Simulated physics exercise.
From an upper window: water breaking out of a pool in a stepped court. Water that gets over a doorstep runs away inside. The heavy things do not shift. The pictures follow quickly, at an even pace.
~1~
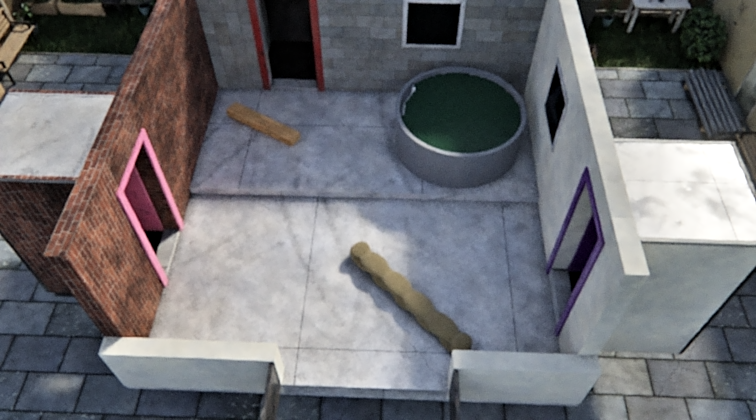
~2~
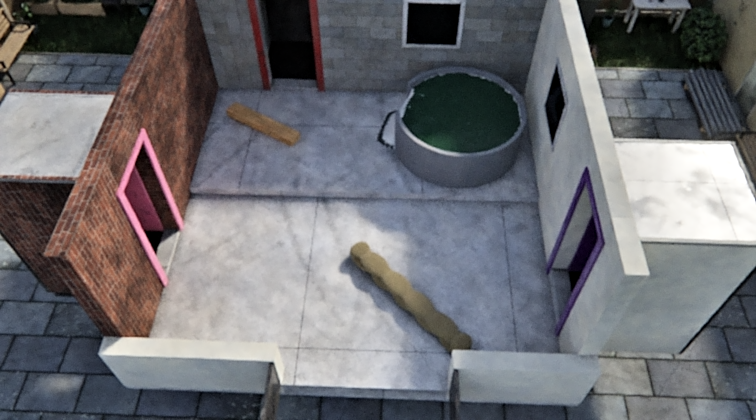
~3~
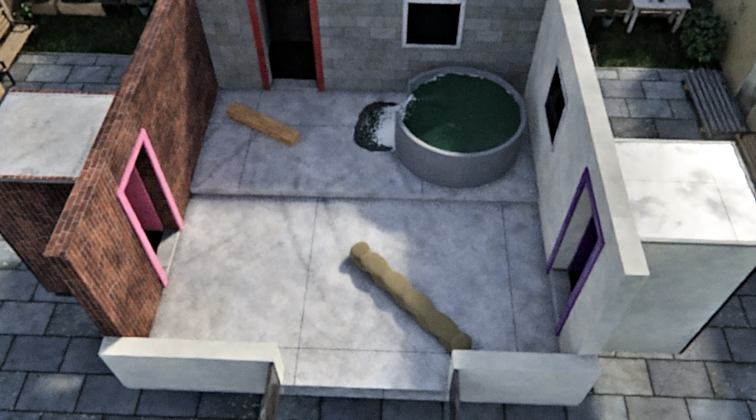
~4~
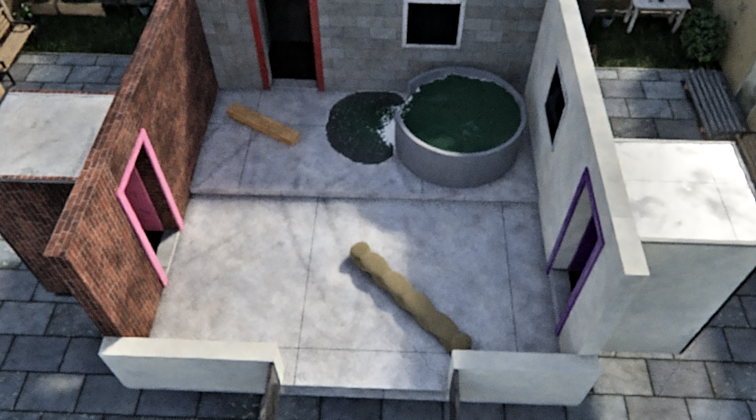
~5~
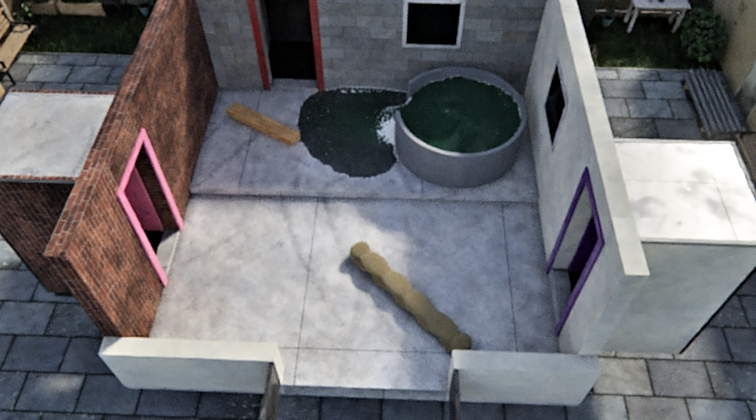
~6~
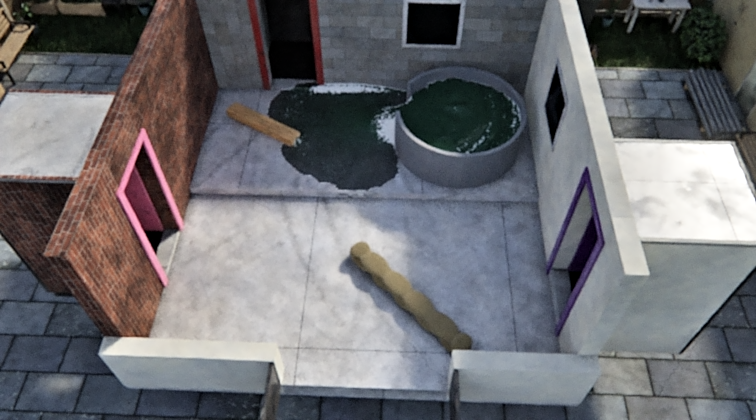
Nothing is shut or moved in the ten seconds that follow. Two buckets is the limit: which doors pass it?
One by one: The purple door admits no more than that; the pink door lets in a lot; the red door lets in a lot.
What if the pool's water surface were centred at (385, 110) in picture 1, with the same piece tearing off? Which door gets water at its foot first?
I say the red one.
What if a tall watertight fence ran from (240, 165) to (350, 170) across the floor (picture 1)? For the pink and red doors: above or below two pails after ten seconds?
My reading: The pink one takes less; the red one takes more.
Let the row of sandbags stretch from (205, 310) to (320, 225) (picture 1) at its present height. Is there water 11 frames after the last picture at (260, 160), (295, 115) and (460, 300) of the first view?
In turn: Covered, awash, not flooded.
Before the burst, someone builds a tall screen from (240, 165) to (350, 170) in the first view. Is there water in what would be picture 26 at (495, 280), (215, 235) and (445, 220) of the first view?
One after the other: Free of water, covered, no water.
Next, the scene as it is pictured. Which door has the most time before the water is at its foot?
I say the one in purple.
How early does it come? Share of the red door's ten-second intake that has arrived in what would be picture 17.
Some 10 per cent.
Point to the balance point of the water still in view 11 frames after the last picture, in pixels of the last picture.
Roughly at (378, 135).
A moment on, water covers 25 % of the floor; the purple door not reached, the pink door not reached, the red door under two buckets in.
Next, water covers 35 % of the floor; the purple door not reached, the pink door wet at the sill, nothing in, the red door over two buckets in.
Then, water covers 45 % of the floor; the purple door not reached, the pink door under two buckets in, the red door over two buckets in.
Later, water covers 65 % of the floor; the purple door not reached, the pink door over two buckets in, the red door far over two buckets in.
In the end, water covers 75 % of the floor; the purple door wet at the sill, nothing in, the pink door over two buckets in, the red door far over two buckets in.
